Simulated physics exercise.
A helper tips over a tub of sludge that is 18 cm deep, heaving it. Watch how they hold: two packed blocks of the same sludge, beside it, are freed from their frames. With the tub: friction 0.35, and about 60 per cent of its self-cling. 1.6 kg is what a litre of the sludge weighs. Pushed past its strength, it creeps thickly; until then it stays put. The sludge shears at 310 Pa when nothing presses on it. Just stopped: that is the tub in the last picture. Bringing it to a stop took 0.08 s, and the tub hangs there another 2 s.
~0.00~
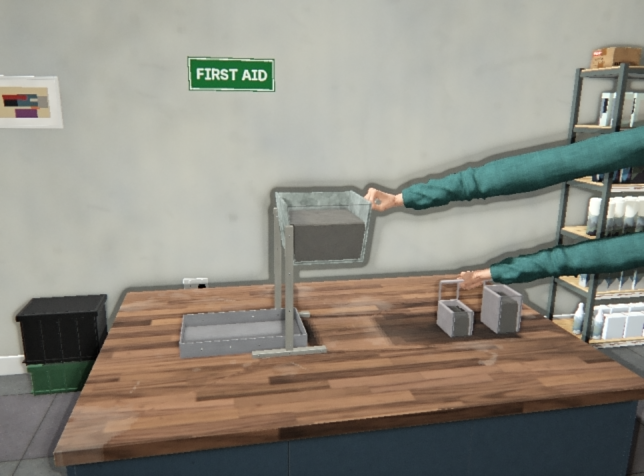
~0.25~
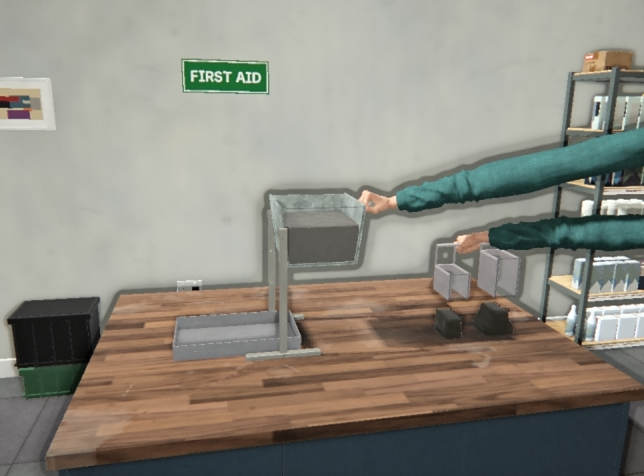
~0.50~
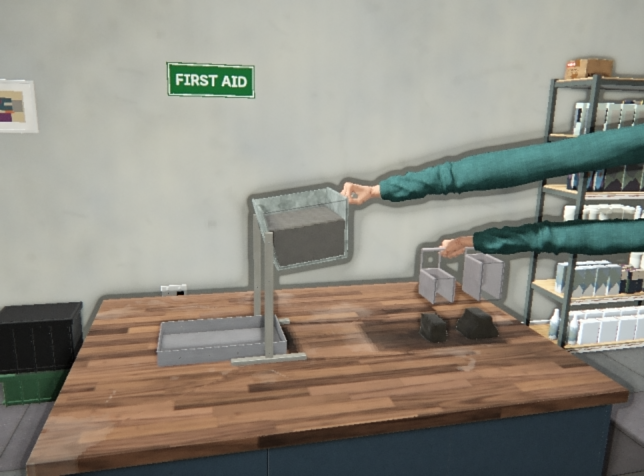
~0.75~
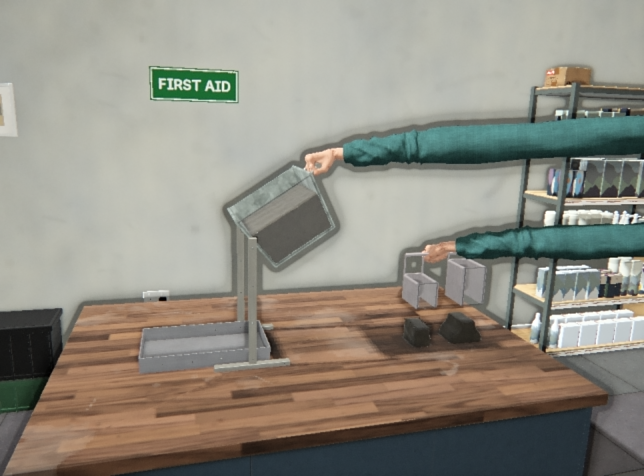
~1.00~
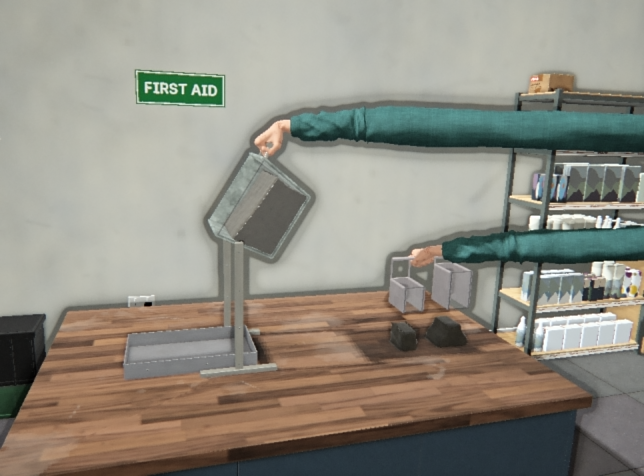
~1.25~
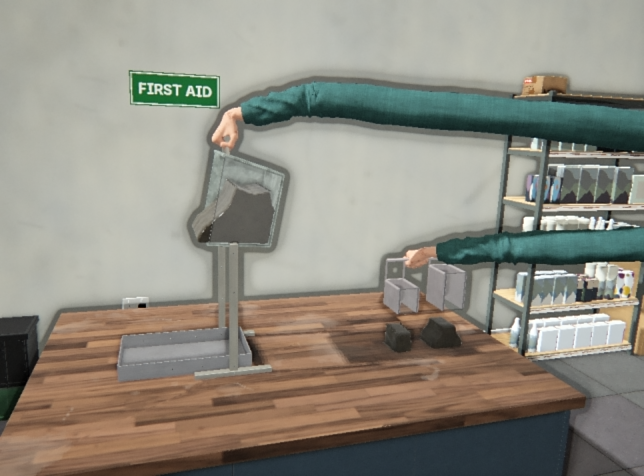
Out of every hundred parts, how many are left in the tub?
Some 46 in every hundred.
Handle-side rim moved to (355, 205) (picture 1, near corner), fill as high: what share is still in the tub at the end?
Then about 70 %.
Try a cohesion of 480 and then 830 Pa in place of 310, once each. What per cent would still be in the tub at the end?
Going in order, it's 60 % and then 100 %.
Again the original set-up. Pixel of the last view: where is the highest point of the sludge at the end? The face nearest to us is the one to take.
Around (257, 219).
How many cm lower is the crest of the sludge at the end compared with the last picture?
Roughly 9 cm.
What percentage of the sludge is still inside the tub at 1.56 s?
About 55 %.
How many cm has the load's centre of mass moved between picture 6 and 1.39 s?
Displacement noted: Approx. 5 cm... about that.
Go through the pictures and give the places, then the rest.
The first frame shows handle-side rim at (369, 204), tilt 0 degrees; crest of the sludge at (361, 223); block heights 7.5 cm, 12 cm (left to right).
The second frame shows handle-side rim at (363, 206), tilt 0 degrees; crest of the sludge at (355, 225); block heights 7.2 cm, 8.6 cm (left to right).
The third frame shows handle-side rim at (346, 199), tilt 8 degrees; crest of the sludge at (341, 219); block heights 7.2 cm, 8.3 cm (left to right).
The fourth frame shows handle-side rim at (309, 175), tilt 33 degrees; crest of the sludge at (314, 195); block heights 7.2 cm, 8.3 cm (left to right).
The fifth frame shows handle-side rim at (263, 160), tilt 58 degrees; crest of the sludge at (278, 179); block heights 7.2 cm, 8.3 cm (left to right).
The sixth frame shows handle-side rim at (224, 157), tilt 80 degrees; crest of the sludge at (237, 189); block heights 7.2 cm, 8.3 cm (left to right).
After 1.39 s, the tub is at 80 degrees and holds 77 %.
After 1.56 s, the tub is at 80 degrees and holds 55 %.
After 1.73 s, the tub is at 80 degrees and holds 49 %.
After 1.90 s, the tub is at 80 degrees and holds 47 %.
After 3.25 s, the tub is at 80 degrees and holds 46 %.
